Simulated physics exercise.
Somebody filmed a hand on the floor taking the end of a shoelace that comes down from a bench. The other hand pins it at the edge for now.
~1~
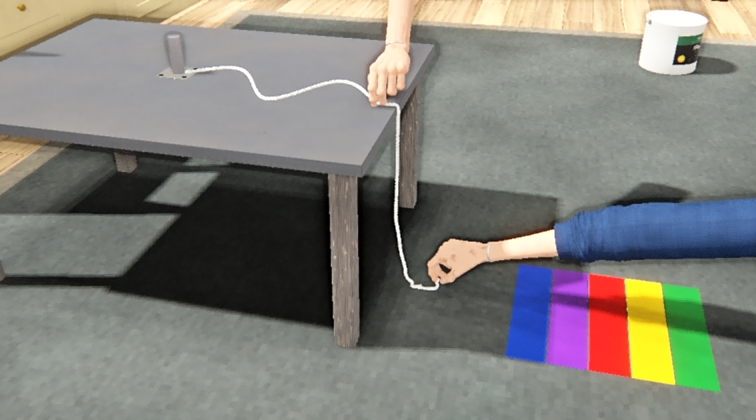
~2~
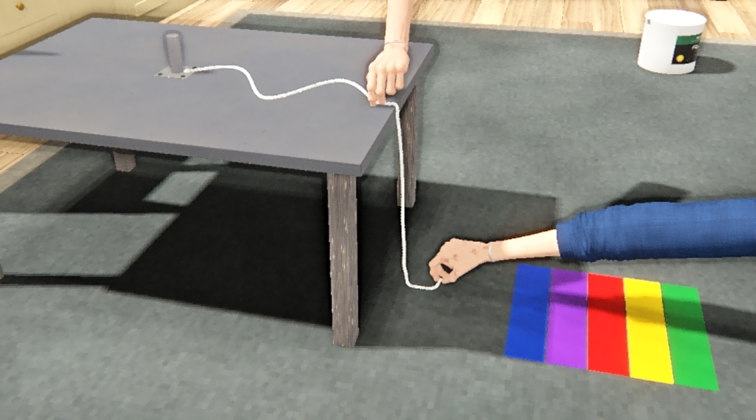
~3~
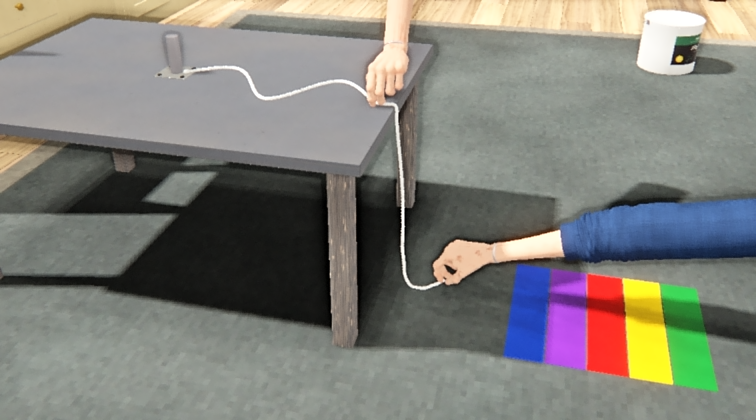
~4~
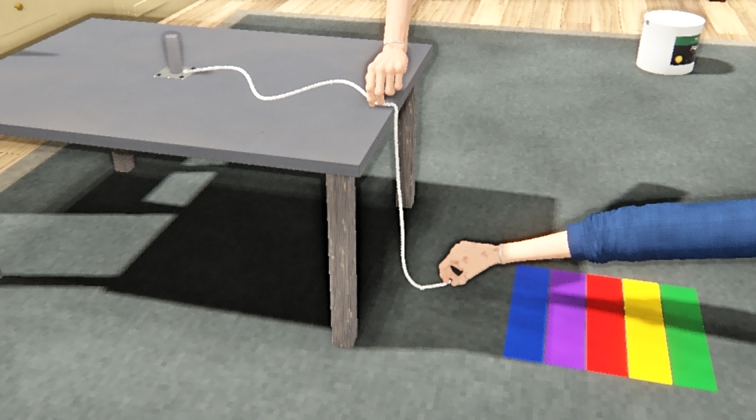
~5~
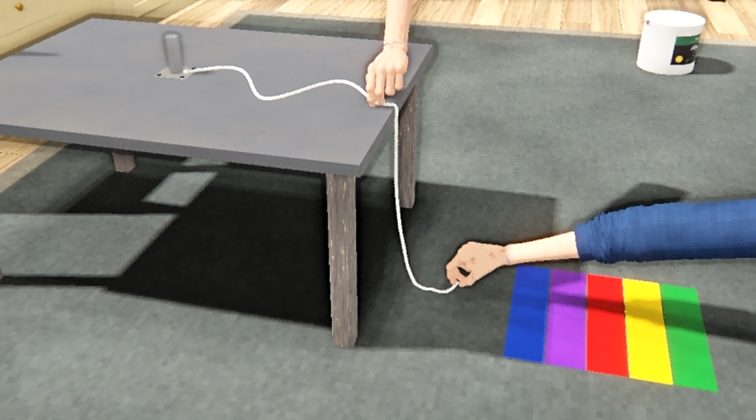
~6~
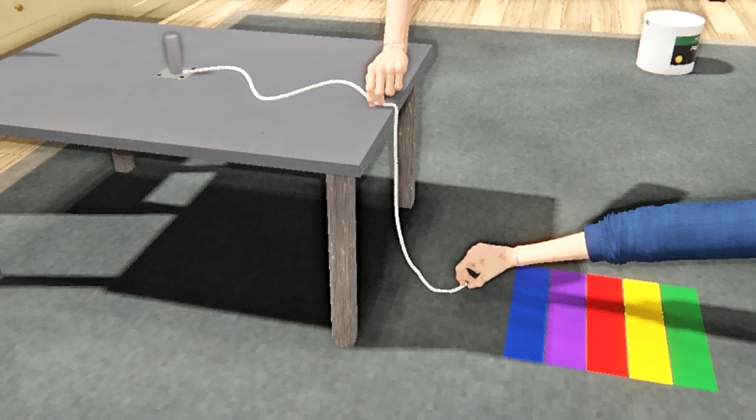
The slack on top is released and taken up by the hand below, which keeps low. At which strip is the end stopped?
The end stops over the green strip.
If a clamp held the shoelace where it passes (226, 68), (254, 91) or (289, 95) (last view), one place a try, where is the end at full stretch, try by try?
About (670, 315), (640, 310) and (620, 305).
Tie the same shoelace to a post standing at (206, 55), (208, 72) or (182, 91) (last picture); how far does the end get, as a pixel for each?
About (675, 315), (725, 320) and (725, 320).
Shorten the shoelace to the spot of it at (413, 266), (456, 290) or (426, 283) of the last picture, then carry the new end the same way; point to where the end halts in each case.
About (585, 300), (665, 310) and (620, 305).
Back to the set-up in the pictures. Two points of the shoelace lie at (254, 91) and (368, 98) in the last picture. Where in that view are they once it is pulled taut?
About (295, 88), and the other about (447, 145).
A little later, end near (615, 305); over red.
Next, end near (661, 312); over yellow.
When it is tight, end near (688, 316); over green. It gets as far as the green strip.
